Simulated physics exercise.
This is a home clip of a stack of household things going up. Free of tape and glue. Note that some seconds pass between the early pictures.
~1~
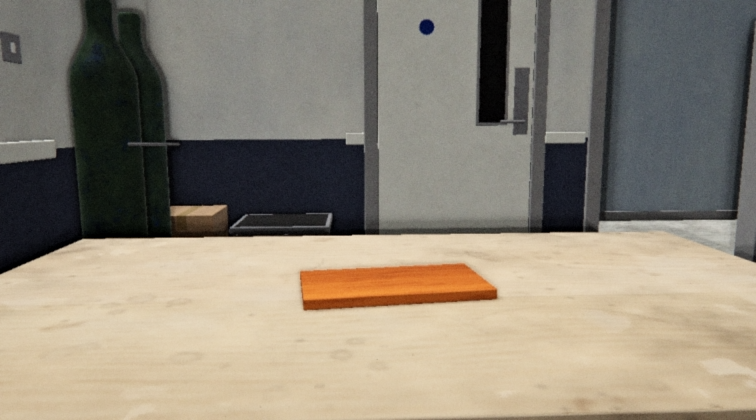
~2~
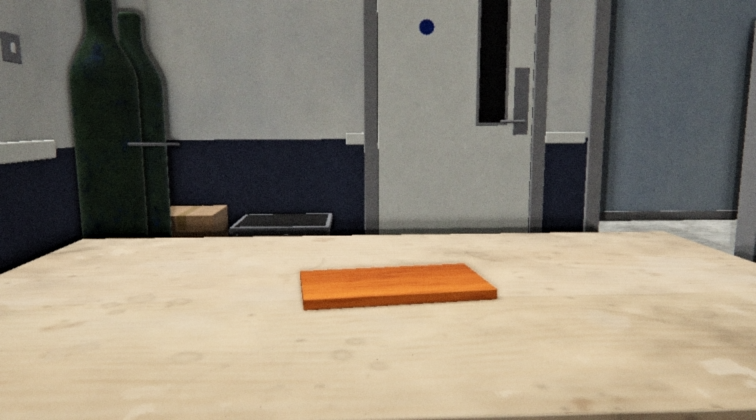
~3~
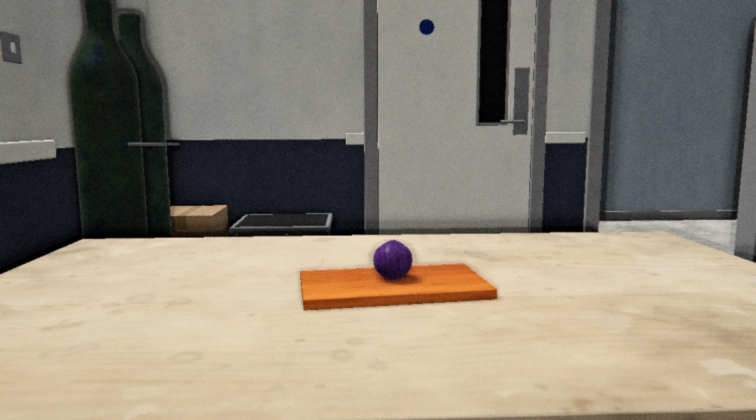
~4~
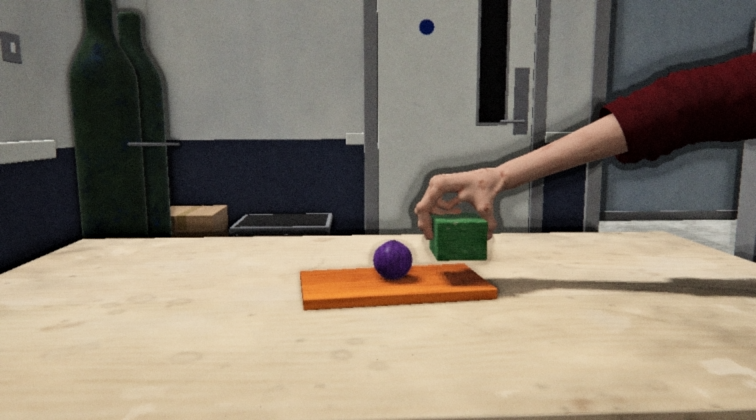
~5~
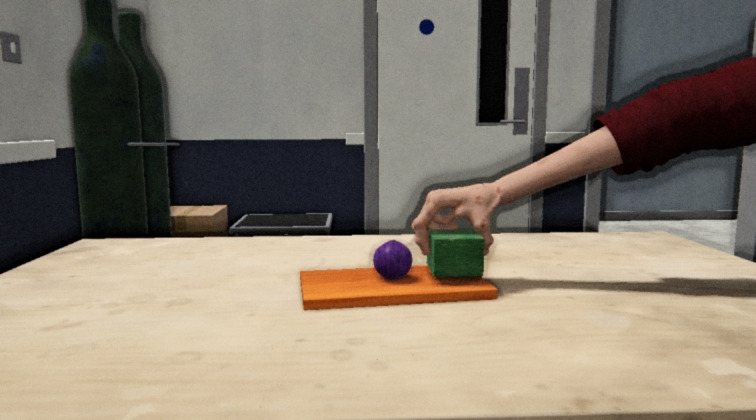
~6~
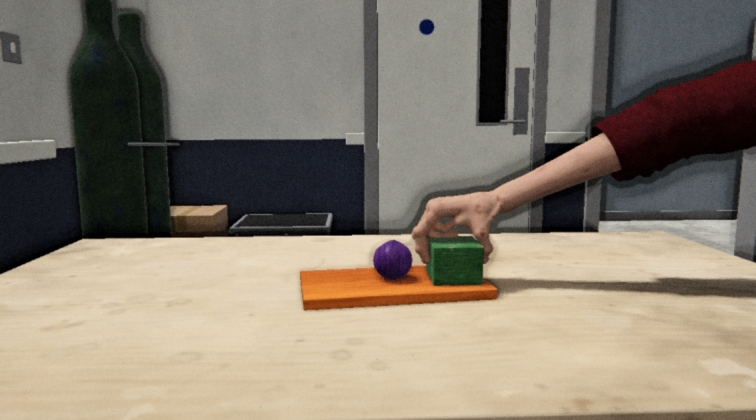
A purple onion appears on an orange board, then a hand lowers a green block beside it.
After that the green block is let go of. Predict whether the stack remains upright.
My guess is a success.
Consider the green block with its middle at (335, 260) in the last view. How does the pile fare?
The pile remains standing.
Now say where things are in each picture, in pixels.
The last thing is not in view yet, in the first picture.
The last thing is not in view yet, in the second picture.
The last thing is not in view yet; purple onion (393, 259), in the third picture.
On its way; green block (457, 236); purple onion (393, 259), in the fourth picture.
On its way; green block (454, 251); purple onion (393, 259), in the fifth picture.
Set down, still held; green block (454, 260); purple onion (393, 259), in the sixth picture.
Then, 0.30 s later than the last frame, all is still.
Then, 0.70 s later than the last frame, green block resting near (454, 260).
When it is over, all 3 as before. End places, in pixels of the last picture, green block near (454, 260). The pile holds.
